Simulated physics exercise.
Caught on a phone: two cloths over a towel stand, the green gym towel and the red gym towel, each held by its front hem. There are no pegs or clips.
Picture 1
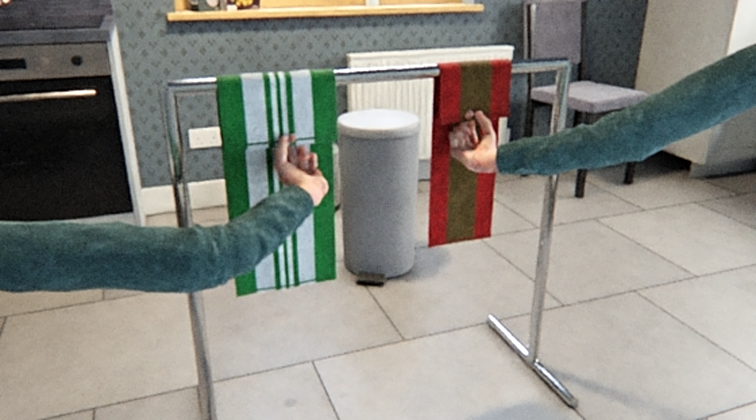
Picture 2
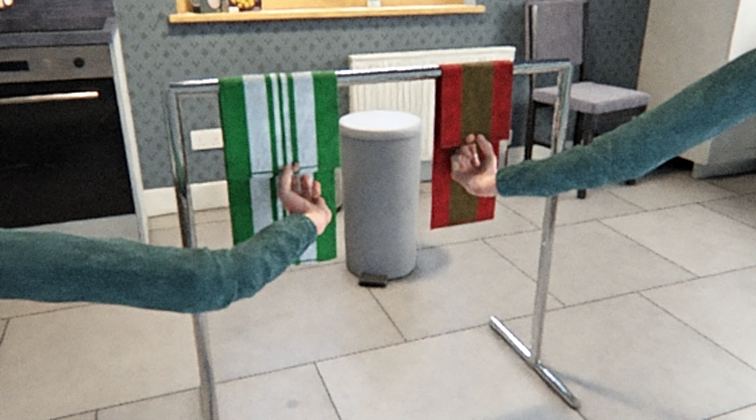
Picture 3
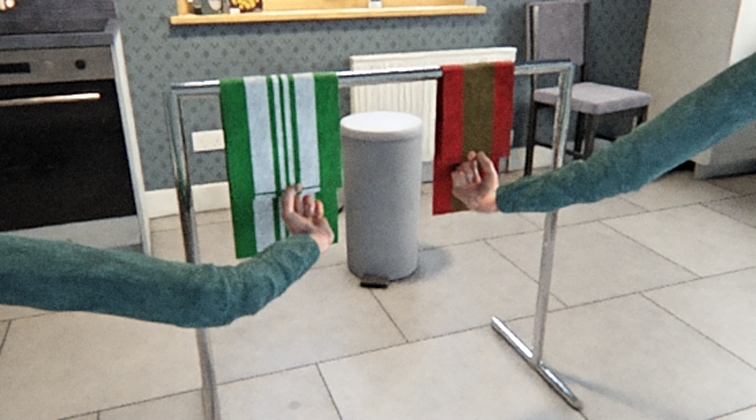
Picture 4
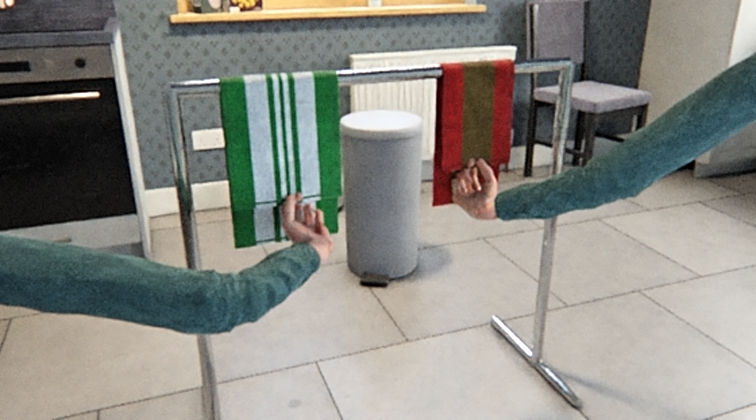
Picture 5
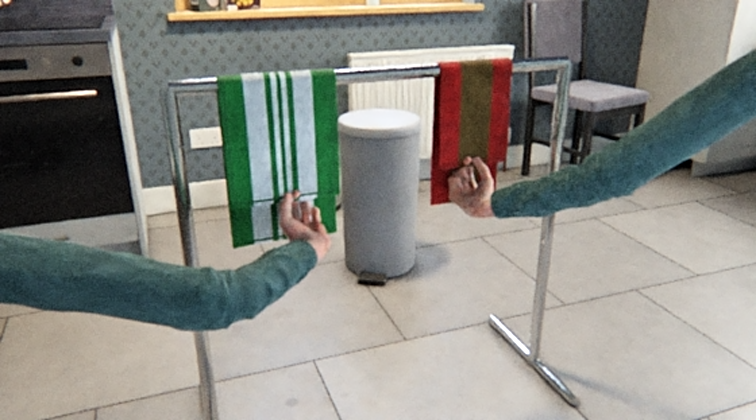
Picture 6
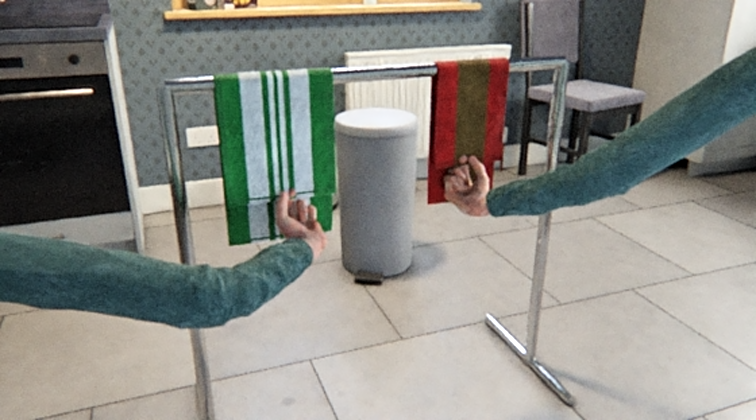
In the video, two hands in green sleeves hold the front hems of a green striped towel and a red towel draped over a metal stand, pull both downward as the back ends rise, then stay nearly still.
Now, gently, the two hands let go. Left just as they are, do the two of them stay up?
Result: Just watch the green gym towel sit there; just watch the red gym towel sit there.
Then, 0.86 s on from there, green gym towel as it was left; red gym towel as it was left.
In the end, green gym towel as it was left; red gym towel as it was left. The green gym towel hangs there and the red gym towel keeps its place.
